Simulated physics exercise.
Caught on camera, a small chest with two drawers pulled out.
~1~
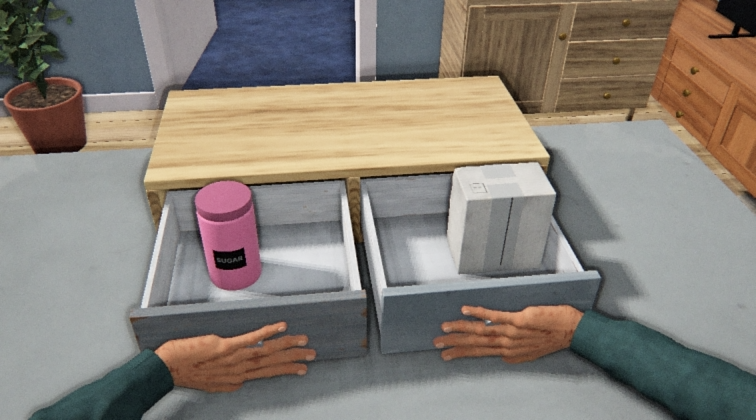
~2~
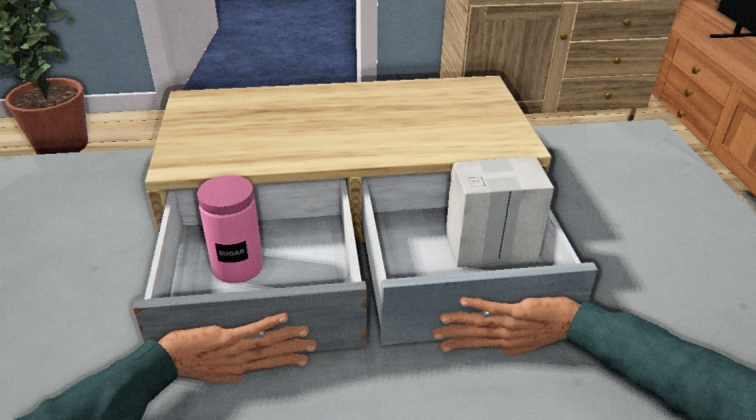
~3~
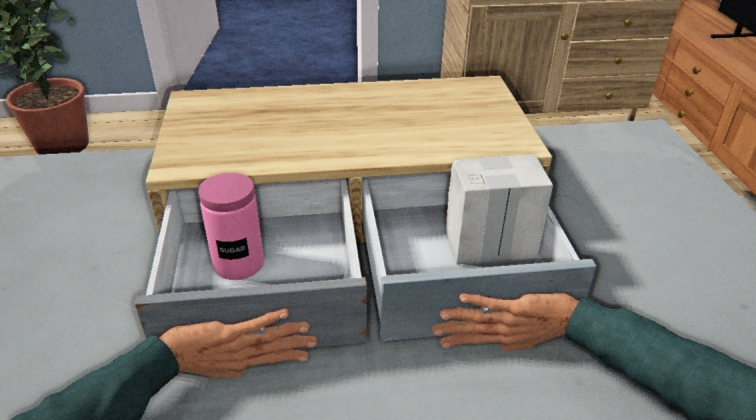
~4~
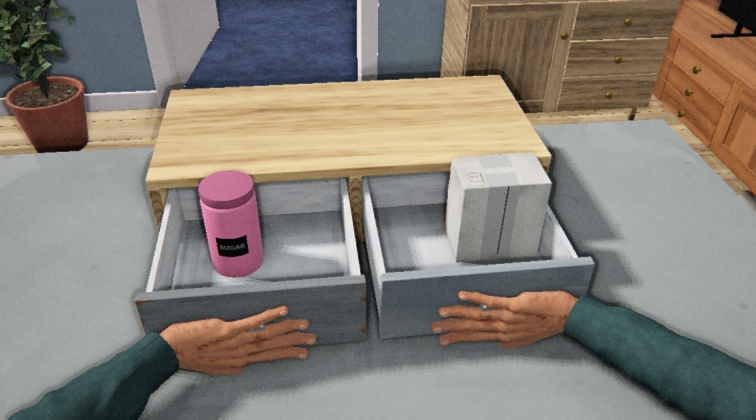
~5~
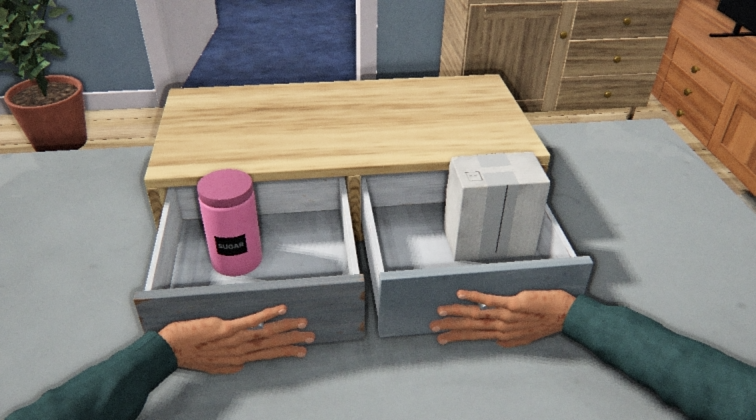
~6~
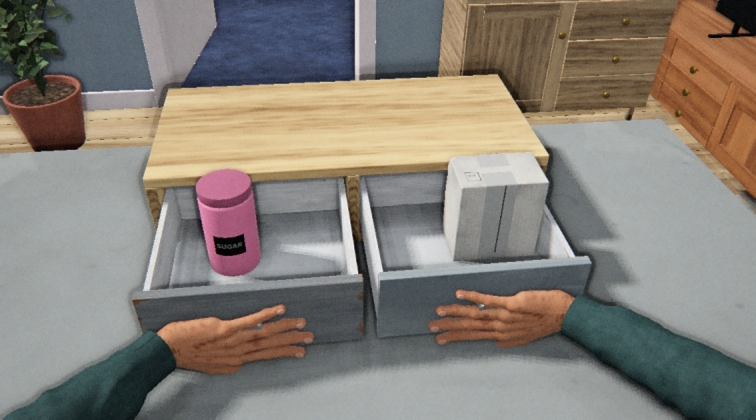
Two open drawers, the left holding a pink sugar jar and the right a white box, slide inward very slightly toward the small wooden chest as a hand rests against each front; the jar and box stay upright inside.
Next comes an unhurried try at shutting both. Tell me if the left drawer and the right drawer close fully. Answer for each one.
Outcome: The left drawer gets stuck while the right drawer gets stuck.
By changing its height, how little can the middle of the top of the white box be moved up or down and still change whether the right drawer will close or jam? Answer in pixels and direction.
About 12 pixels, downward.
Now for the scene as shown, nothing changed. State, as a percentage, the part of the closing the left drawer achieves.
It halts at about 45 percent of the way.
Then, 0.30 s on from there, left drawer starting in; right drawer starting in.
Then, 0.46 s on from there, left drawer starting in; right drawer about half in.
In the end, the left drawer will not close; the right drawer will not close.
